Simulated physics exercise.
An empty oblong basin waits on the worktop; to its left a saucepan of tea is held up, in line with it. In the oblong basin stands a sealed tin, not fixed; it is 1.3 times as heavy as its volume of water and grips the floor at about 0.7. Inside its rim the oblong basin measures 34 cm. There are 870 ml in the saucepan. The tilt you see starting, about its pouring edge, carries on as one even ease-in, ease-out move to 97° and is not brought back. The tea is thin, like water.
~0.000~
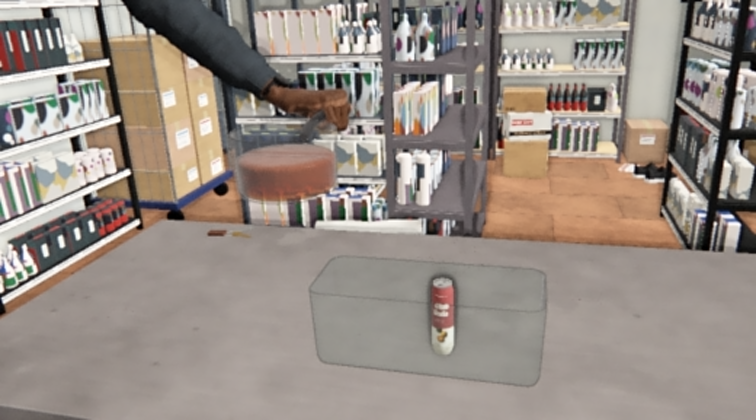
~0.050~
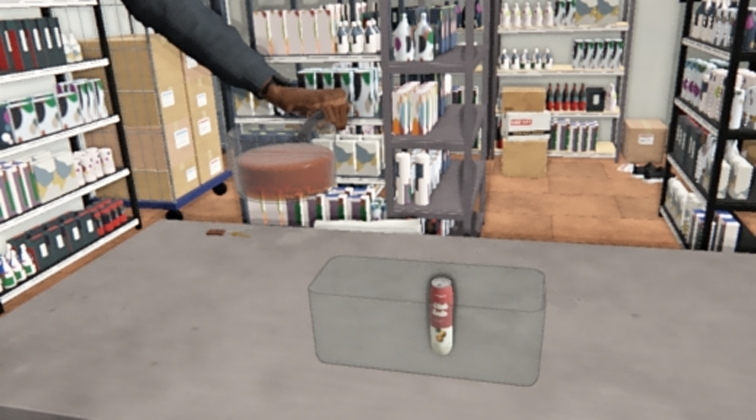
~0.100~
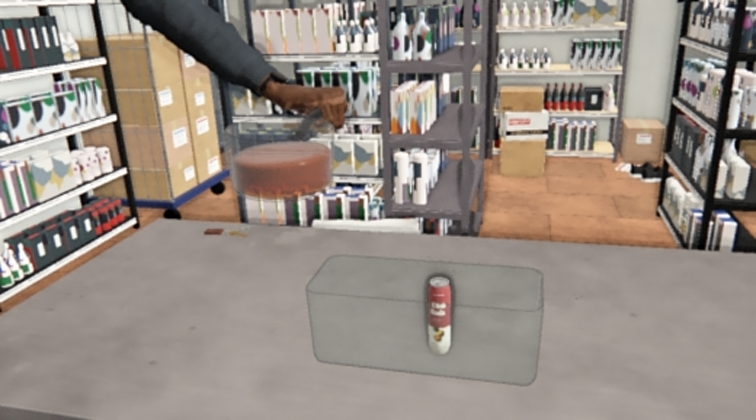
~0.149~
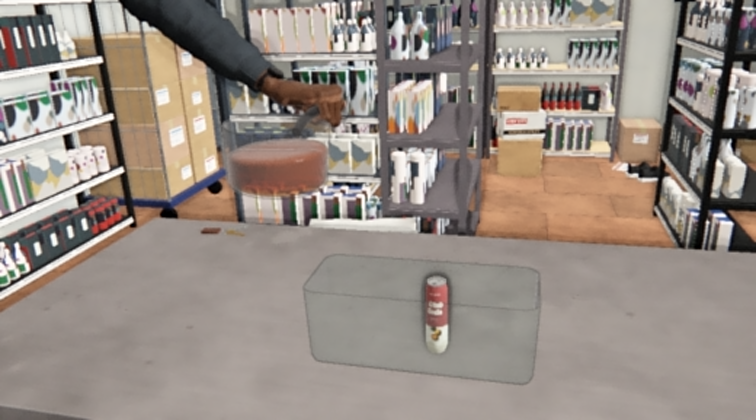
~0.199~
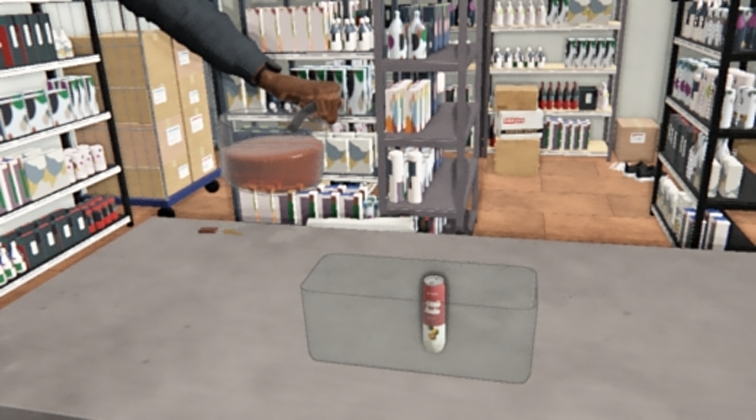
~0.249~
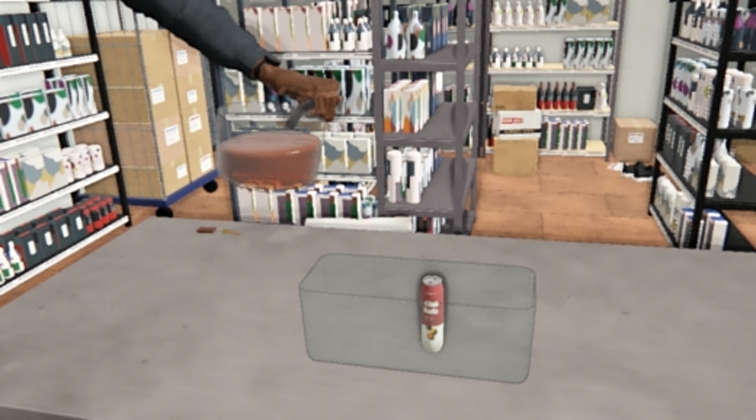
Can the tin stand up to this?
The tin goes over.
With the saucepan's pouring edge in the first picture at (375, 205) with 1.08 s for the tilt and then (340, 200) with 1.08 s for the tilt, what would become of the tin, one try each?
First it keeps standing; then it remains upright.
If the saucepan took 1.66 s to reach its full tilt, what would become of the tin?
The tin stays up.
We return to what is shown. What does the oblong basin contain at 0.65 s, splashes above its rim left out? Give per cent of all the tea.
Some 0 per cent.
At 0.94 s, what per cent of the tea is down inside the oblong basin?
Some 32 per cent.
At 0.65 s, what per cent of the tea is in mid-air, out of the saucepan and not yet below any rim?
Near 18 in a hundred.
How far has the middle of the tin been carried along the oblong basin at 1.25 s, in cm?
About 3 cm.
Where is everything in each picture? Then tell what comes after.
It leans 0°; its right rim is at (333, 133); the tea meets the walls at (242, 154) and (334, 156); the oblong basin's rim runs from (321, 274) to (546, 291); the tin's top is at (443, 286), in the first frame.
It leans 1°; its right rim is at (332, 133); the tea meets the walls at (241, 153) and (333, 155), in the second frame.
It leans 2°; its right rim is at (330, 132); the tea meets the walls at (238, 152) and (330, 153), in the third frame.
It leans 5°; its right rim is at (327, 131); the tea meets the walls at (234, 149) and (326, 149), in the fourth frame.
It leans 8°; its right rim is at (325, 130); the tea meets the walls at (229, 145) and (323, 146), in the fifth frame.
It leans 12°; its right rim is at (323, 130); the tea meets the walls at (225, 140) and (320, 142), in the sixth frame.
By 0.65 s the tilt is 63° and 83 per cent is still to pour; the tin stands where it began.
By 0.94 s the tilt is 93° and 25 per cent is still to pour; the tin stands where it began.
By 1.25 s the tilt is 97° and 4 per cent is still to pour; the tin leans 10°.
By 1.58 s the tilt is 97° and 1 per cent is still to pour; the tin lies on its side.
At rest the tin lies on its side.
